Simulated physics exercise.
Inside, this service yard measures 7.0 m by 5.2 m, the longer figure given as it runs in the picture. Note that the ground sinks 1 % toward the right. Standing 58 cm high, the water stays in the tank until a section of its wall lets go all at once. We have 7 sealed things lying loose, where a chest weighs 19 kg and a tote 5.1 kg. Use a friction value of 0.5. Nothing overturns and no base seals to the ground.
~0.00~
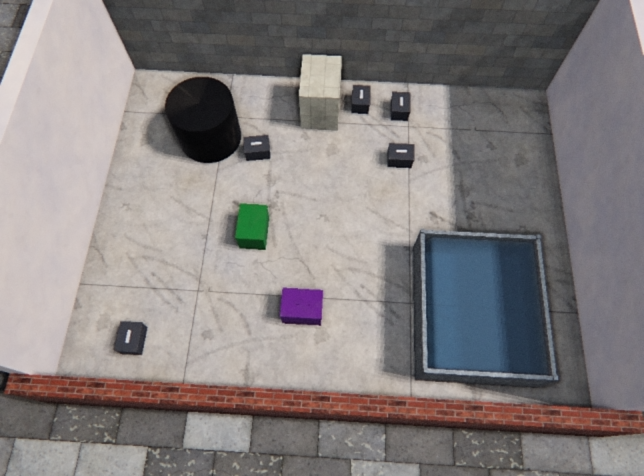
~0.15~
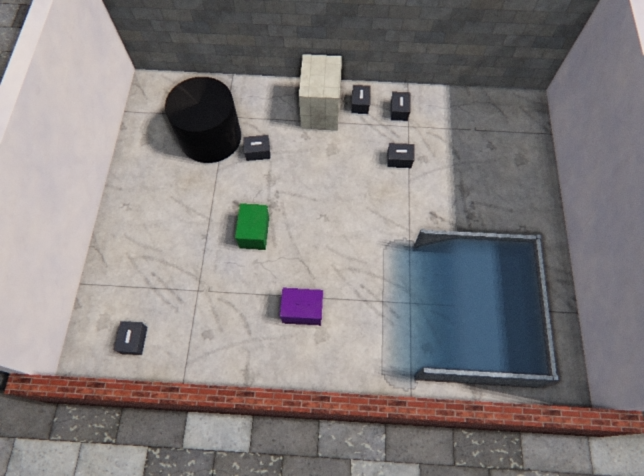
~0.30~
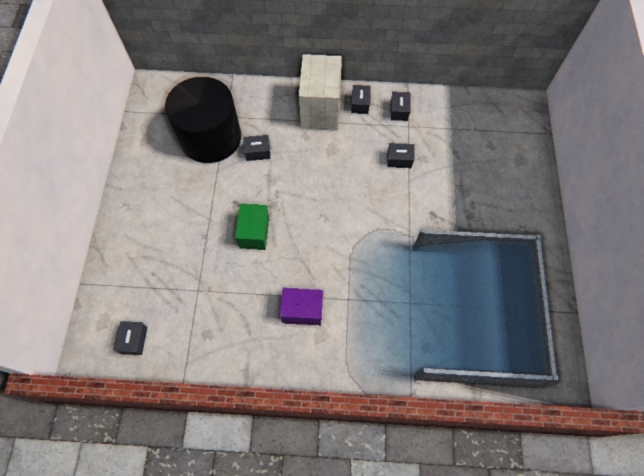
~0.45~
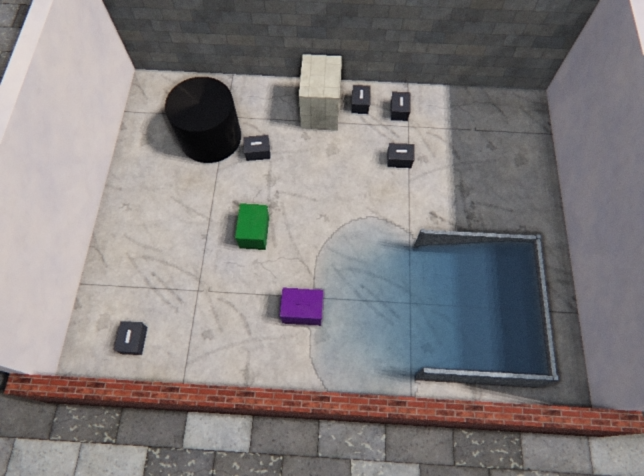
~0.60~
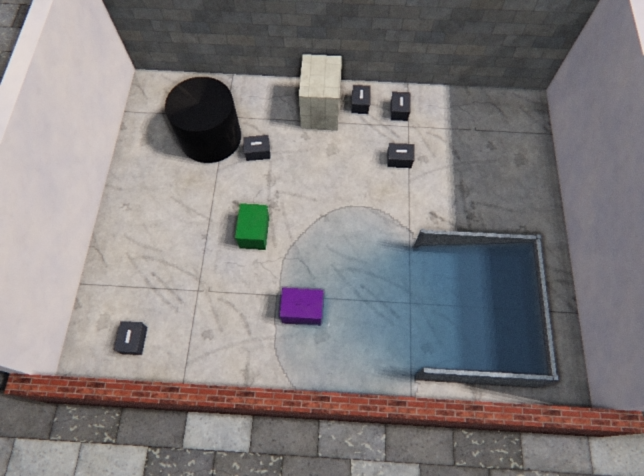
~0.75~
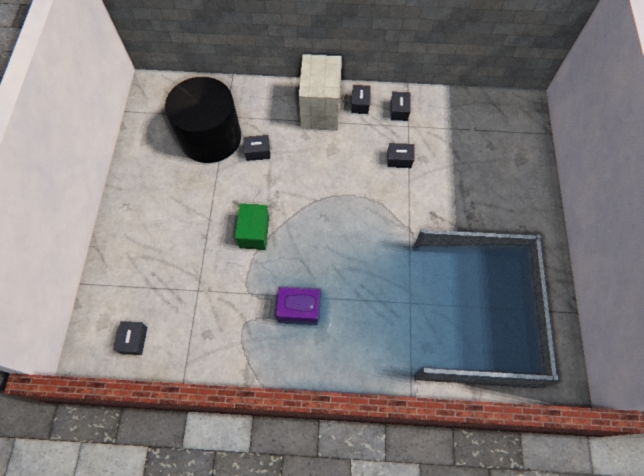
Service yard with water spreading leftward from an open-sided tank across pale paving, surrounding a purple chest and nearing a green one.
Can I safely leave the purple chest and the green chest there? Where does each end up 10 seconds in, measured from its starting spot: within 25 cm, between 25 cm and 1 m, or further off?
Result: The purple chest should get washed far off; the green chest should get washed far off.
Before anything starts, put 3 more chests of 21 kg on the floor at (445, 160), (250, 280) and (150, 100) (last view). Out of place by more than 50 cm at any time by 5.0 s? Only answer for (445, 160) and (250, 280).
One by one: Within it, then beyond it.
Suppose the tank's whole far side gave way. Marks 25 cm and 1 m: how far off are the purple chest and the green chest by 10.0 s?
The purple chest would remain almost still and the green chest would remain almost still.
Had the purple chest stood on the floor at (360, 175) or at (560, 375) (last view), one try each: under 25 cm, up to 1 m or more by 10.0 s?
Taken in turn, it stays almost motionless and then stays almost motionless.
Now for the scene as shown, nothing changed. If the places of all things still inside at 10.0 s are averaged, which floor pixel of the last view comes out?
Centre of the remaining things: Roughly (348, 156).
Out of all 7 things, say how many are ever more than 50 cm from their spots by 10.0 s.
It adds up to 6.
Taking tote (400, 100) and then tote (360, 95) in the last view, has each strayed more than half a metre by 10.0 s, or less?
In sequence - crossed the line; stayed below the line.
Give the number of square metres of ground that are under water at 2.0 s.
Wet area: Approx. 20 m2.
After 2.0 s the purple chest is near (156, 301), 1.9 m from its start, aground; the green chest is near (181, 194), 1.1 m from its start, aground; 0 afloat.
After 4.5 s the purple chest is near (113, 251), 2.7 m from its start, afloat; the green chest is near (151, 73), 3.2 m from its start, aground; 3 afloat.
After 7.0 s the purple chest is near (132, 185), 3.1 m from its start, aground; the green chest is near (265, 74), 2.6 m from its start, afloat; 3 afloat.
After 10.0 s the purple chest is near (132, 185), 3.1 m from its start, aground; the green chest is near (279, 116), 1.9 m from its start, aground; 3 afloat.
